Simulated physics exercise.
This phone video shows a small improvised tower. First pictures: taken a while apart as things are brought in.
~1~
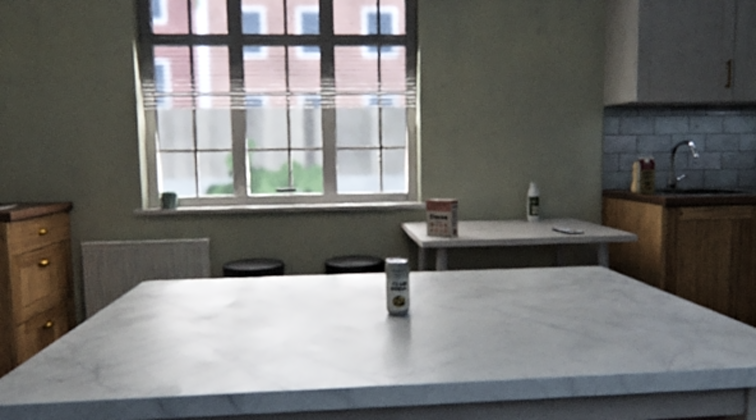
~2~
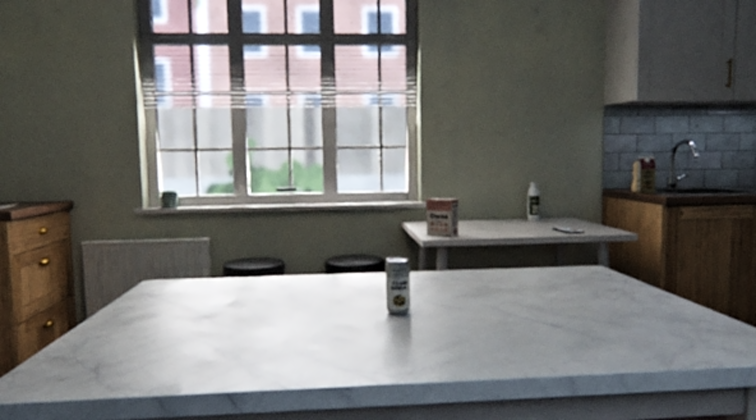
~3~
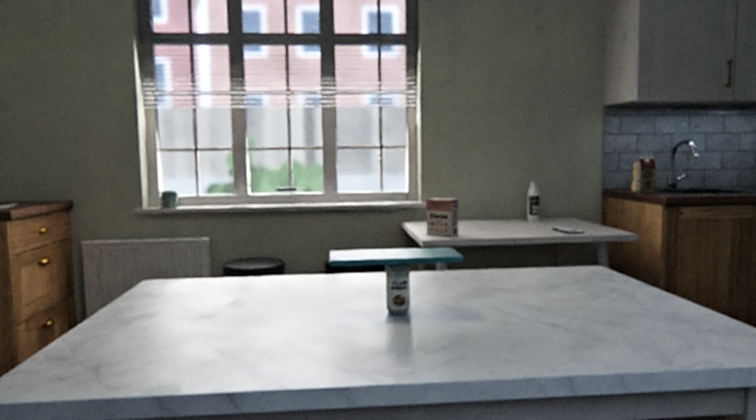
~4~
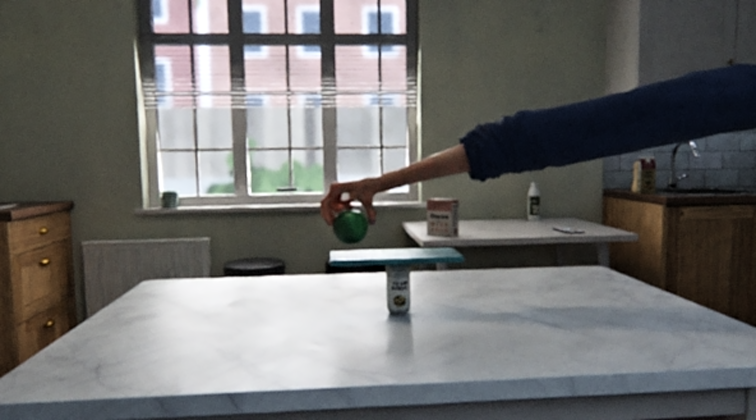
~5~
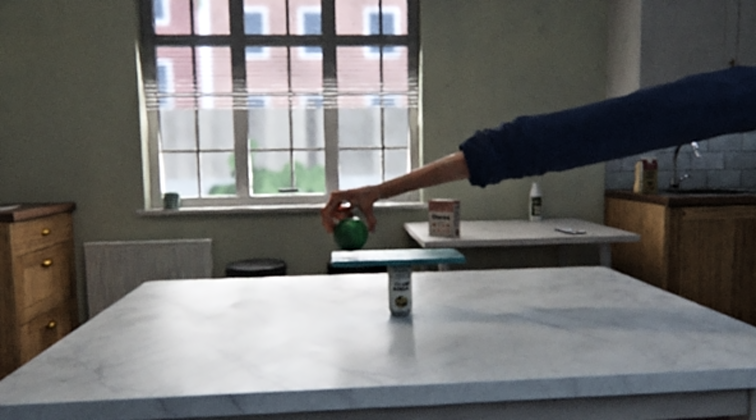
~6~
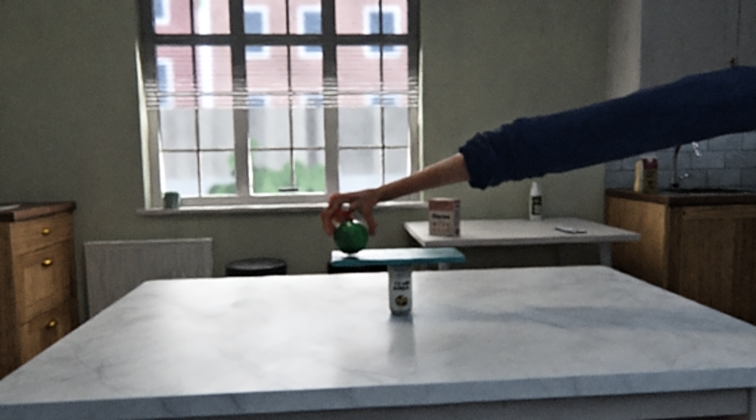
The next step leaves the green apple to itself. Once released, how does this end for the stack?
Most likely it does not remain standing.
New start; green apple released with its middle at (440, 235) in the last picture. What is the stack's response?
Topples.
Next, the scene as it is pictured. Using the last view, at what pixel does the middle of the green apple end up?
Around (343, 300).
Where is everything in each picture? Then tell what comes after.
In the first picture, the last thing is not in view yet; white can (398, 287).
In the second picture, the last thing is not in view yet; white can (398, 286).
In the third picture, the last thing is not in view yet; white can (398, 286).
The fourth picture shows on its way; green apple (351, 227); white can (398, 286).
The fifth picture shows on its way; green apple (351, 235); white can (400, 287).
The sixth picture shows in place under the hand; green apple (351, 238); white can (400, 286).
Then, 0.40 s after the last picture, green apple now fallen; turquoise board tipped 74° from how it was.
Then, 0.60 s after the last picture, turquoise board on its side.
Then, 1.10 s after the last picture, turquoise board now fallen; white can slid a little.
Then, 1.40 s after the last picture, white can tipped 5° from how it was.
At rest, fallen, turquoise board and green apple; white can in place. Seen from the same camera at the end, green apple near (343, 300). The stack comes apart.
